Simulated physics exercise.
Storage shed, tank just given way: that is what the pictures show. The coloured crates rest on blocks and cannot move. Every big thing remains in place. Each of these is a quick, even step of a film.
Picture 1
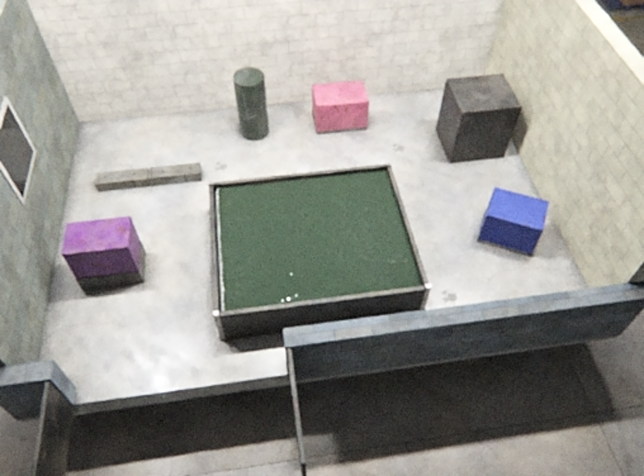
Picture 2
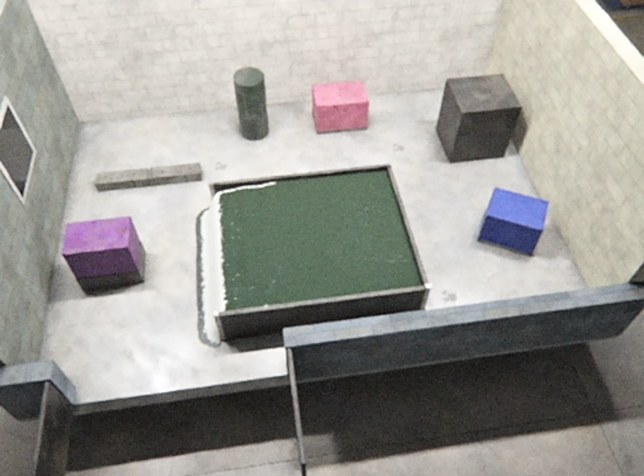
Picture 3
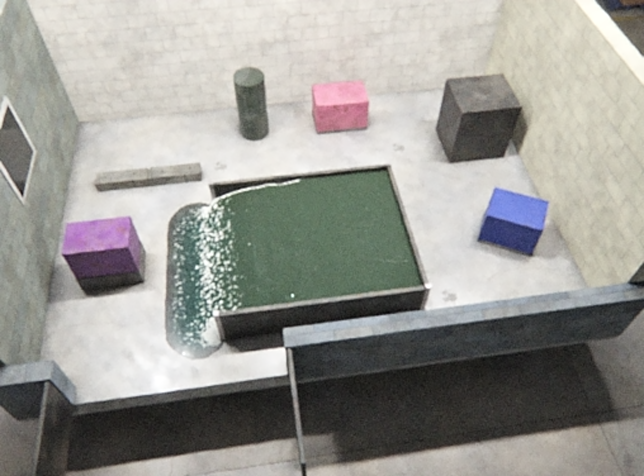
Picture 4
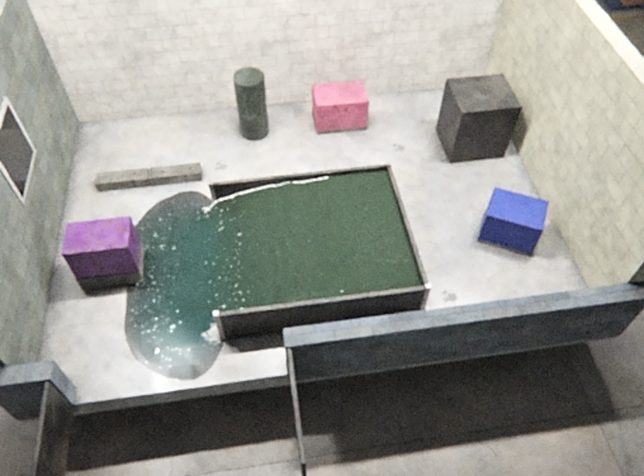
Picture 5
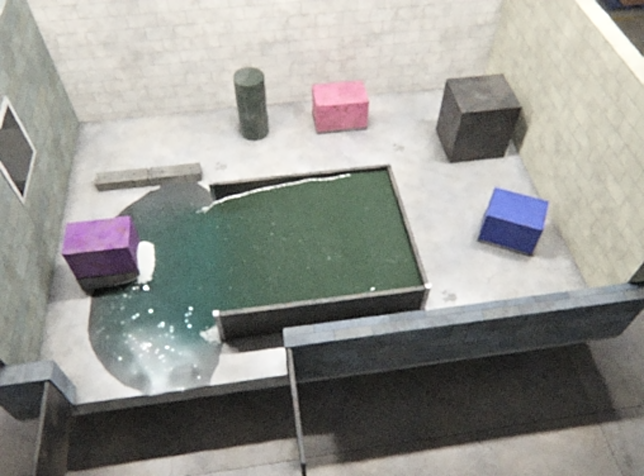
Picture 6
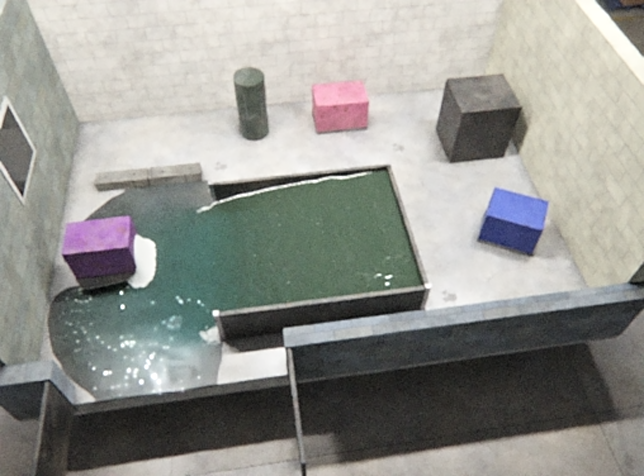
Water pouring from the open left side of a low square tank, spreading across the pale floor and around the purple block.
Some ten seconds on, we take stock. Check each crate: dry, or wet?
My prediction: The pink crate has water on it afterwards, the blue crate has water on it afterwards, the purple crate has water on it afterwards.
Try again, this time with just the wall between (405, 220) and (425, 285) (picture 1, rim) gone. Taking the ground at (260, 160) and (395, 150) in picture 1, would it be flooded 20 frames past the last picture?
First spot left untouched, second spot inundated.
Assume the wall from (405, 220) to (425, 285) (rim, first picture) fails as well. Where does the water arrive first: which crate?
The crate marked blue, by my reading.
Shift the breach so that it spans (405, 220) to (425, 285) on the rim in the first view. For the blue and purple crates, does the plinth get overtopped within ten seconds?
The blue crate is flooded and the purple crate is untouched.
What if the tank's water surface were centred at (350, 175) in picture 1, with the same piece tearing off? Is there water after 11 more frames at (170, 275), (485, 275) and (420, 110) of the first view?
Results in order - swamped, left untouched, left untouched.
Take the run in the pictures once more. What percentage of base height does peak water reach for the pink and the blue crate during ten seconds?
Close to 250 per cent, and close to 200 per cent, in that order.
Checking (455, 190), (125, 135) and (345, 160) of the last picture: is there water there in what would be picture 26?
First spared, second inundated, third spared.
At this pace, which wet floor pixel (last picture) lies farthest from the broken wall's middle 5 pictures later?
My estimate: Roughly (72, 172).
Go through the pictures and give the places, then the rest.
The water tank at (312, 235) is whole and still, in the first picture.
The front is at a hidden place, out from the gap at (220, 261), in the second picture.
The front is at a hidden place, out from the gap at (220, 263), in the third picture.
The front is at a hidden place, out from the gap at (220, 263), in the fourth picture.
The front is at a hidden place, out from the gap at (220, 264), in the fifth picture.
Water pours out at (220, 264) and has run to (61, 349), in the sixth picture.
A moment on, water covers 25 % of the floor; the pink crate not reached, the blue crate not reached, the purple crate water round its plinth.
Next, water covers 30 % of the floor; the pink crate not reached, the blue crate not reached, the purple crate water round its plinth.
Then, water covers 45 % of the floor; the pink crate not reached, the blue crate not reached, the purple crate water round its plinth.
Later, water covers 70 % of the floor; the pink crate water round its plinth, the blue crate not reached, the purple crate water round its plinth.
In the end, water covers 90 % of the floor; the pink crate was topped, the blue crate was topped, the purple crate was topped.
